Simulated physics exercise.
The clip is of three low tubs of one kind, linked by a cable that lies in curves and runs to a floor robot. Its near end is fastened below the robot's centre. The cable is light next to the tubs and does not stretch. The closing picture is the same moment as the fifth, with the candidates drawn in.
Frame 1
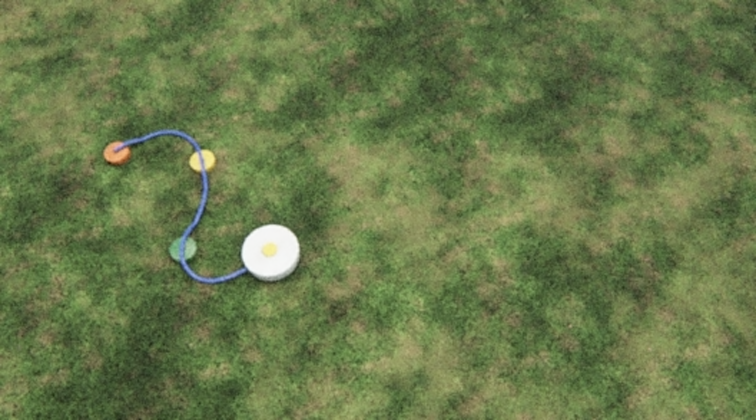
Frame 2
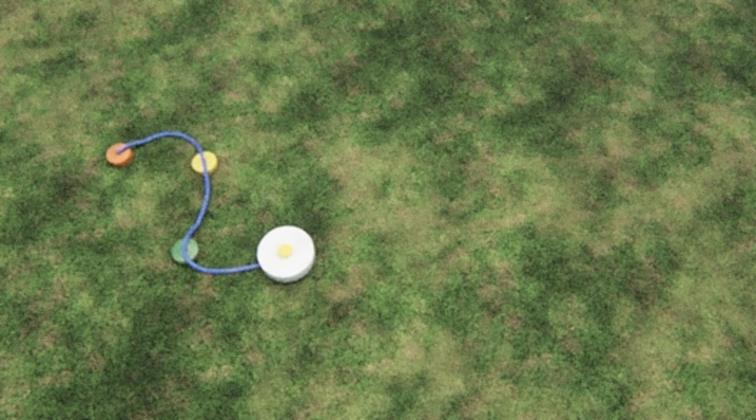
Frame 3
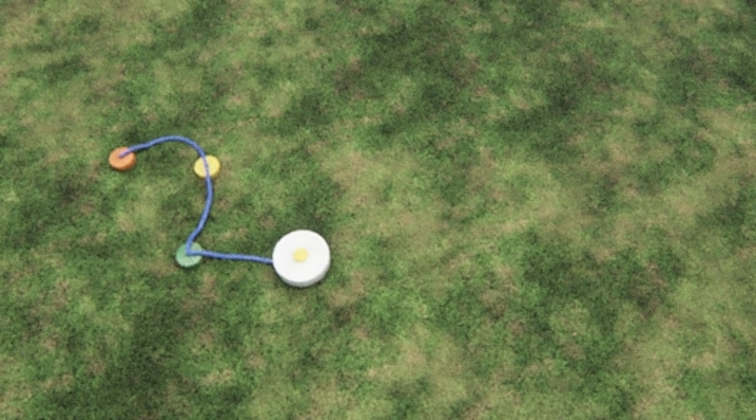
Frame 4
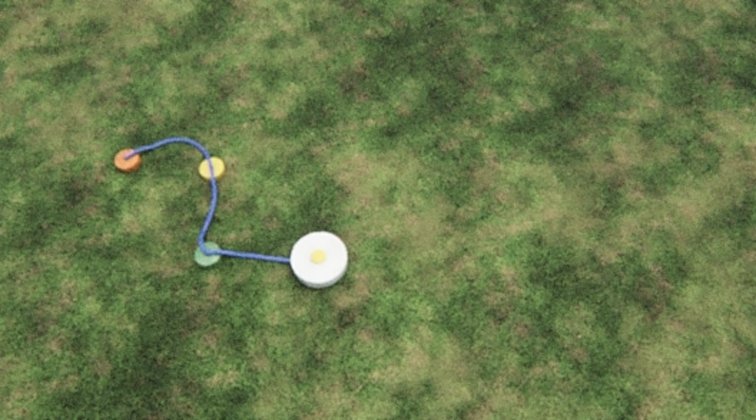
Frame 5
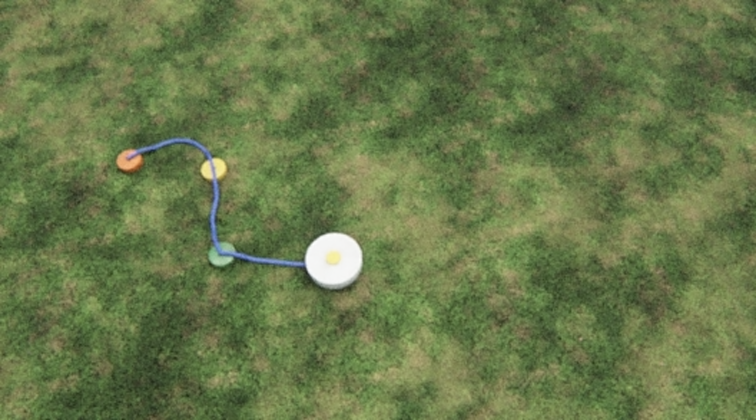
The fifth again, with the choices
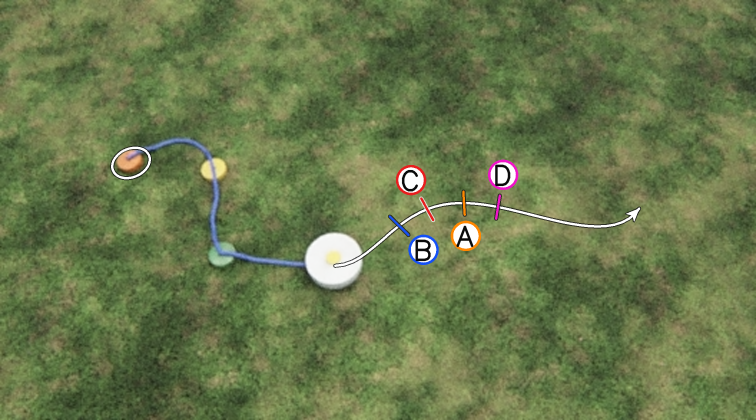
At first, a blue cable curves across the grass past orange, yellow and green discs to a round white robot. The robot moves right, drawing the nearest stretch of cable straighter, and then the green disc shifts right too, while the orange and yellow ones barely change place.
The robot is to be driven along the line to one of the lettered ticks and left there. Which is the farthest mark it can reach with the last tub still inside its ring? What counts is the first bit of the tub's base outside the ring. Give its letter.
C is the last safe stop.
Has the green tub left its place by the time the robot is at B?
By then, yes.
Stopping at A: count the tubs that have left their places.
Three.
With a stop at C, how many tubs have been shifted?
Two.
On the marked copy, A at (464, 203); B at (399, 226); C at (427, 209); D at (498, 207); the ring at (131, 163); the route from (335, 266) via (485, 205) to (639, 208).
Taking C. A third of the way, robot (370, 246); orange tub (130, 160); yellow tub (214, 170); green tub (258, 243).
Two thirds of the way, robot (399, 221); orange tub (130, 160); yellow tub (215, 171); green tub (289, 222).
When it is over, robot (428, 205); orange tub (130, 160); yellow tub (228, 177); green tub (319, 206); the ringed tub at the far end is still in its ring.
As for the rest, A drags the last tub to (149, 165); B is safe but short; D drags the last tub to (179, 170).
